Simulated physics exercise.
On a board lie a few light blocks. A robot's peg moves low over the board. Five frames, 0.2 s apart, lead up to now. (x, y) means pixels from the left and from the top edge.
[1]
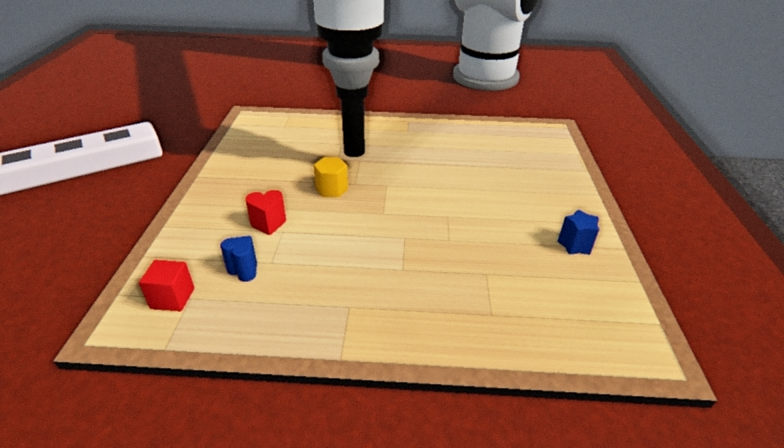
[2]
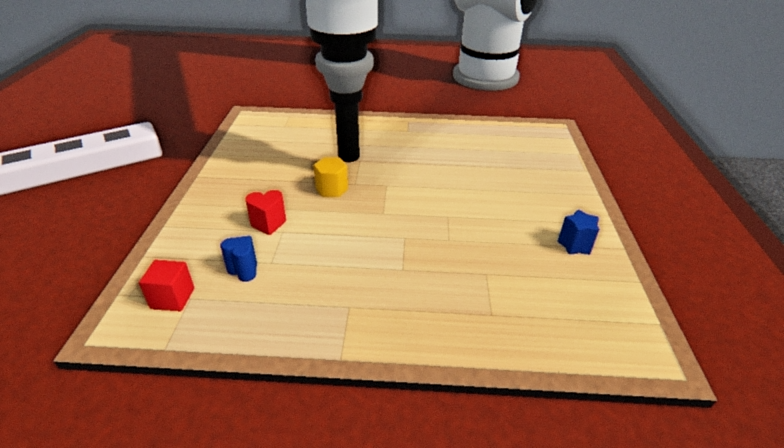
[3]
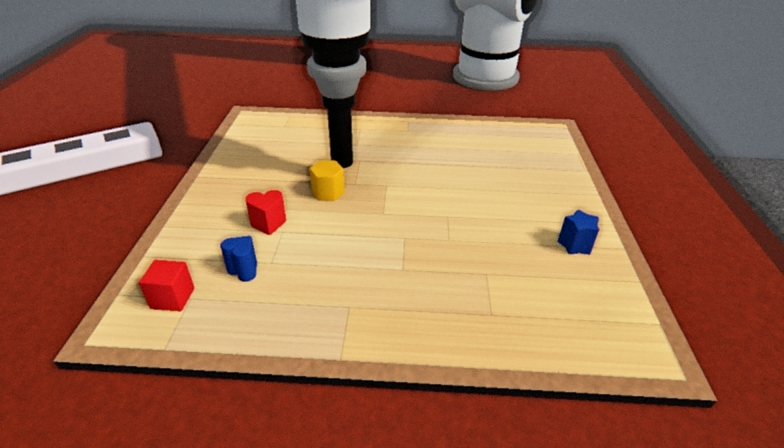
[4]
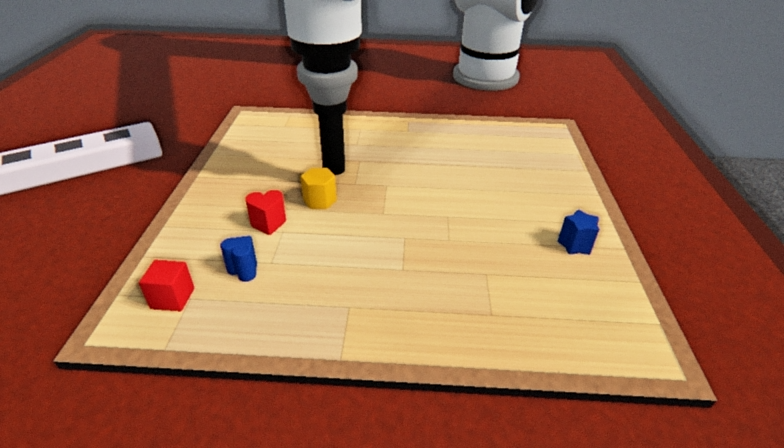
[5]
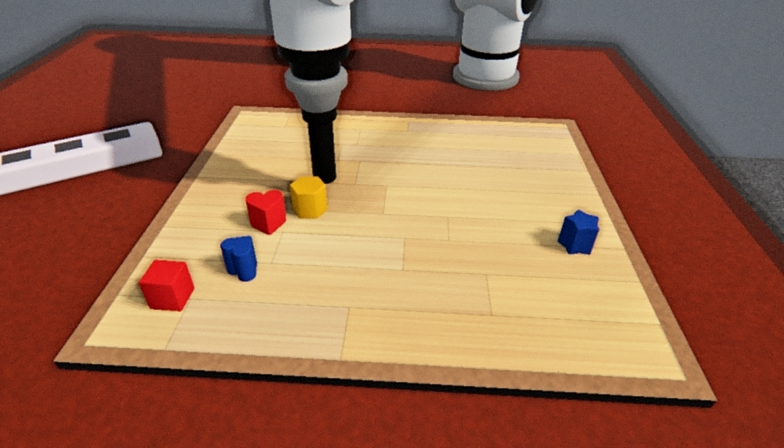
Robot arm's black peg moving down and left across a wooden board, pushing a yellow hexagon block closer to a red heart.
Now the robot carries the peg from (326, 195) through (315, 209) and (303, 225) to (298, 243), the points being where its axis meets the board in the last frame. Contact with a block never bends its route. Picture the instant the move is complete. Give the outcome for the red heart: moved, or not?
The red heart will be pushed away from where it stands.
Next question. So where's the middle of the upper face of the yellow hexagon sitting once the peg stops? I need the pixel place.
Expect it around (263, 223).
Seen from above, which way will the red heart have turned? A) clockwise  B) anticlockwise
My answer is option A.
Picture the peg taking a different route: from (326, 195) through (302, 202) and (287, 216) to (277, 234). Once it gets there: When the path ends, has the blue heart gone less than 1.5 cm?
My answer is yes.
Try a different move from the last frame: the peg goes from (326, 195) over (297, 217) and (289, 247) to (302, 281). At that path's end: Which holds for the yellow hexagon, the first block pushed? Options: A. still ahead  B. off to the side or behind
Letter B.
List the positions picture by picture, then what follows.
The first frame shows peg tip at (354, 152); block tops, blue heart at (238, 244); red heart at (264, 198); yellow hexagon at (330, 165).
The second frame shows peg at (349, 157); blocks unchanged.
The third frame shows peg at (342, 163); yellow hexagon at (326, 168).
The fourth frame shows peg at (334, 170); yellow hexagon at (318, 175).
The fifth frame shows peg at (325, 178); blue heart at (238, 244); red heart at (264, 198); yellow hexagon at (307, 184).
The first path, step by step. Halfway along, peg at (306, 201); red heart at (245, 206), turned 25° clockwise; yellow hexagon at (282, 207), turned 20° clockwise.
At the end, peg at (296, 226); blue heart in place; red heart at (238, 208), turned 45° clockwise; yellow hexagon at (263, 223), turned 75° clockwise.
